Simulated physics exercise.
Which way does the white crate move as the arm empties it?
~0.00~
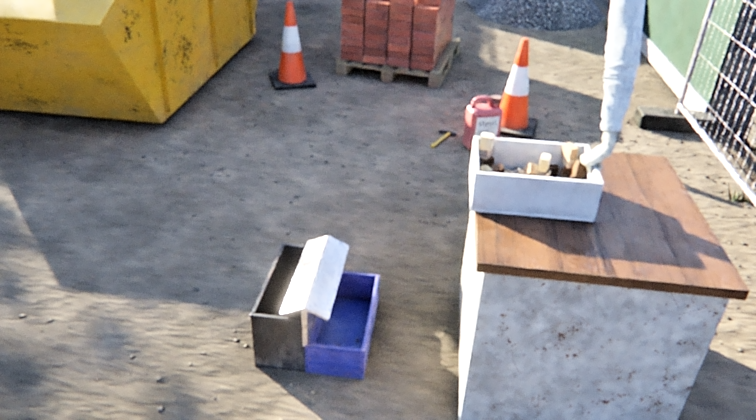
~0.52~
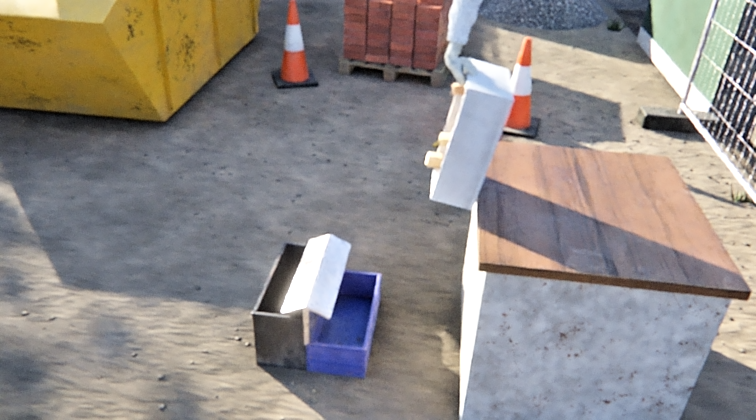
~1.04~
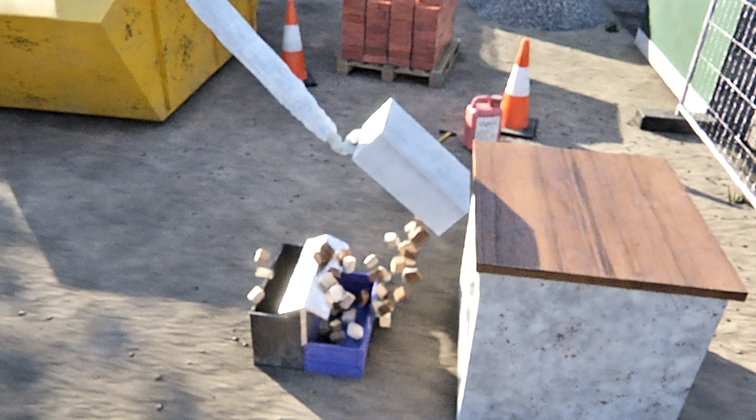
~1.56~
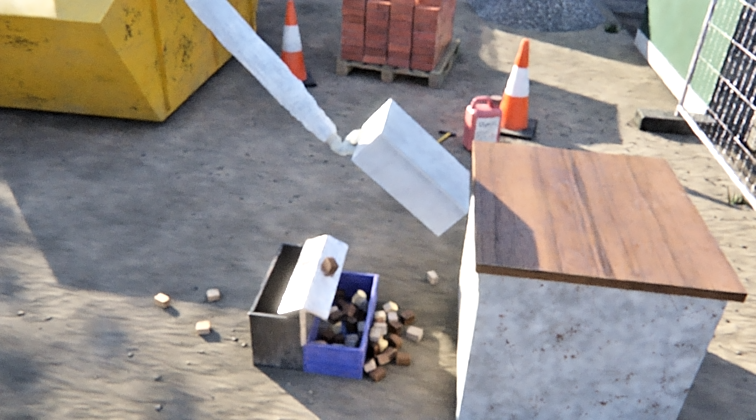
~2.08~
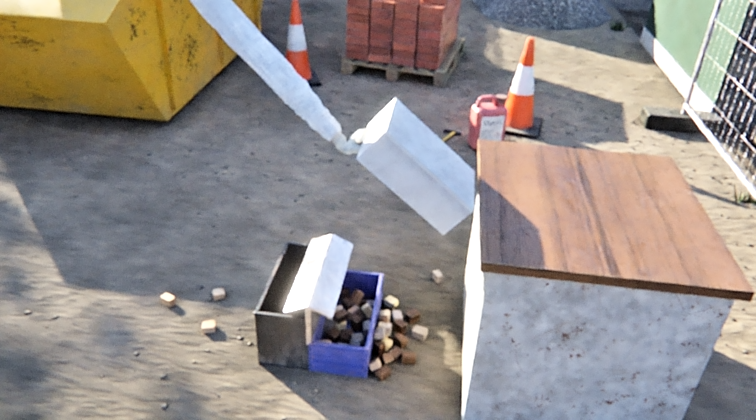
It moves to the left, going over the edge of the bench towards the tubs.
A white crate full of small wooden blocks sits on a wood-topped bench, with a pale arm gripping it. The arm swings it up over the bench's left edge and tips it steeply towards a blue tub and a black tub on the ground. The blocks tumble out in a loose shower around the white ridge between the tubs. Many drop into the blue tub, others spill on the ground beside it, and a few scatter left past the black tub. The crate stays tipped while the blocks lie still, with none visible in the black tub.
